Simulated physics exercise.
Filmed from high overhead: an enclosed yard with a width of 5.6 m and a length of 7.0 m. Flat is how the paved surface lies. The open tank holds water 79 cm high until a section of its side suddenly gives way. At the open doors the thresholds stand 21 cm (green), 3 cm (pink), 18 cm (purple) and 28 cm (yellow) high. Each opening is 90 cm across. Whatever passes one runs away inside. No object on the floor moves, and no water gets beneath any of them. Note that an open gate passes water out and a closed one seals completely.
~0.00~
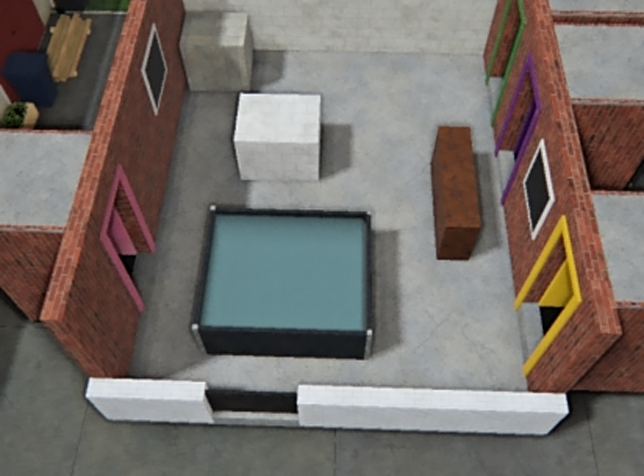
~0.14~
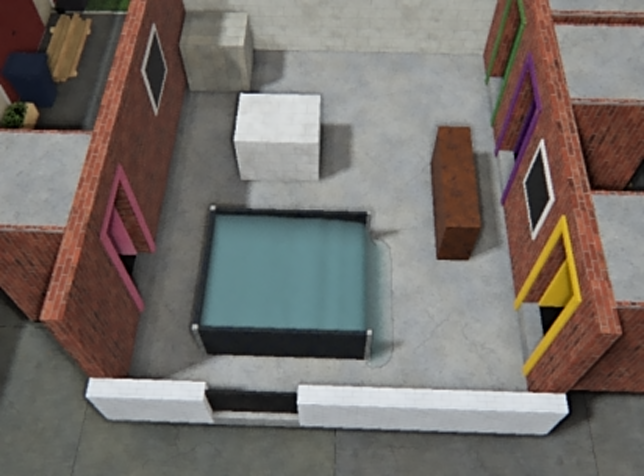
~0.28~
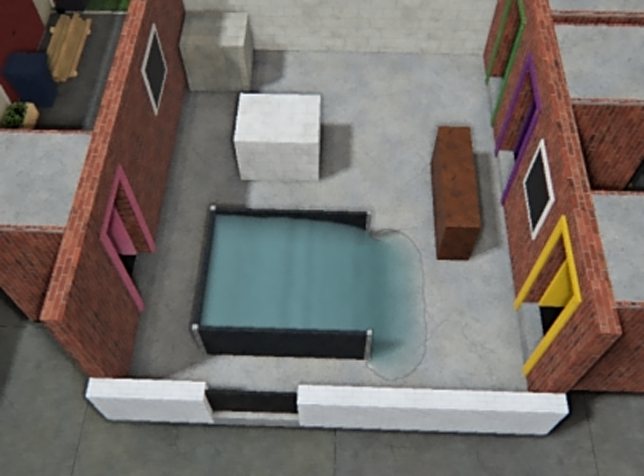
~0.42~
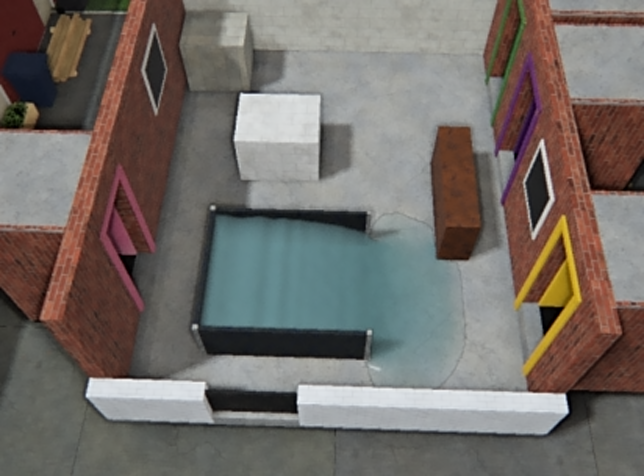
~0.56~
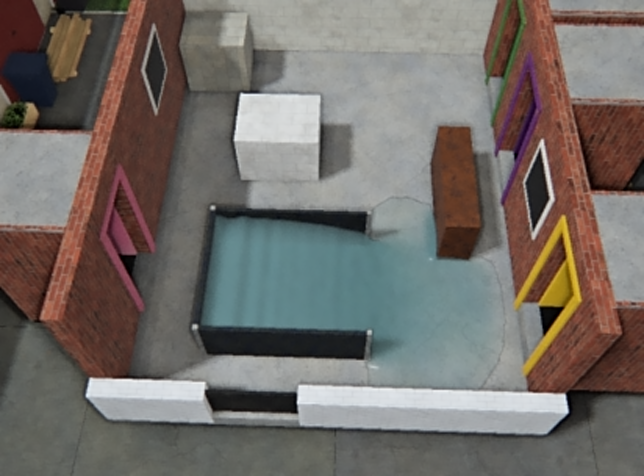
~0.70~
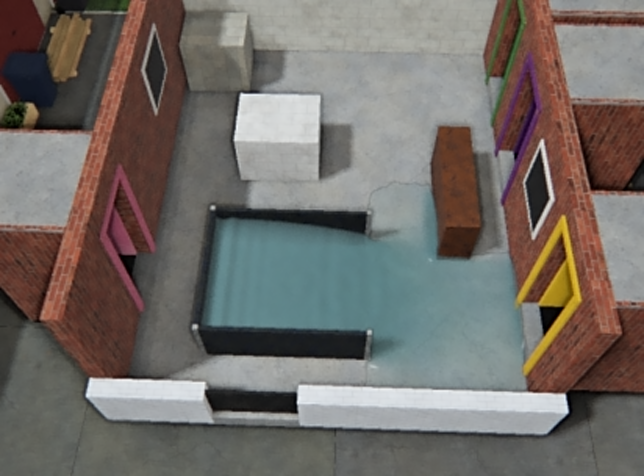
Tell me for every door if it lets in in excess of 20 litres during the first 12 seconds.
Green door: Within the allowance; pink door: Beyond the allowance; purple door: Within the allowance; yellow door: Beyond the allowance.
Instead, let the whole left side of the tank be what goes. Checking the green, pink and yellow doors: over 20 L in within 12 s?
Green short, pink beyond, yellow short.
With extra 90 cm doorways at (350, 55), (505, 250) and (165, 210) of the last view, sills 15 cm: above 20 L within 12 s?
In that order: Short of it, beyond it, short of it.
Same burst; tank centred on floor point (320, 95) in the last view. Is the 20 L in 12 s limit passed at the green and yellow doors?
Then: Green above, yellow not over.
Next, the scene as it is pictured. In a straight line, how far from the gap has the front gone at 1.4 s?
3.8 m.
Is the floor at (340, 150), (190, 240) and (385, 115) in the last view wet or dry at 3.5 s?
Point 1: Reached; point 2: Unreached; point 3: Reached.
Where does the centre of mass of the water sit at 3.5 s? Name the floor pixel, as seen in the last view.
The water's centre is around (400, 257).
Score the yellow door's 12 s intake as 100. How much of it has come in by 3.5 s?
Estimate: Around 100 per cent.
After 1.4 s water covers 30 % of the floor and is deepest (52 cm) near (503, 292); green door not reached, pink door not reached, purple door 2 cm at the sill, 0 L in, yellow door 46 cm at the sill, 42 L in.
After 2.2 s water covers 50 % of the floor and is deepest (50 cm) near (519, 326); green door 3 cm at the sill, 0 L in, pink door not reached, purple door 7 cm at the sill, 0 L in, yellow door 46 cm at the sill, 129 L in.
After 3.5 s water covers 65 % of the floor and is deepest (31 cm) near (484, 65); green door 11 cm at the sill, 0 L in, pink door not reached, purple door 14 cm at the sill, 0 L in, yellow door 27 cm at the sill, 187 L in.
After 7.0 s water covers 95 % of the floor and is deepest (26 cm) near (193, 51); green door 10 cm at the sill, 0 L in, pink door 6 cm at the sill, 7 L in, purple door 7 cm at the sill, 0 L in, yellow door 10 cm at the sill, 188 L in.
After 12.0 s water covers 100 % of the floor and is deepest (16 cm) near (485, 71); green door 12 cm at the sill, 0 L in, pink door 10 cm at the sill, 62 L in, purple door 12 cm at the sill, 0 L in, yellow door 10 cm at the sill, 188 L in.
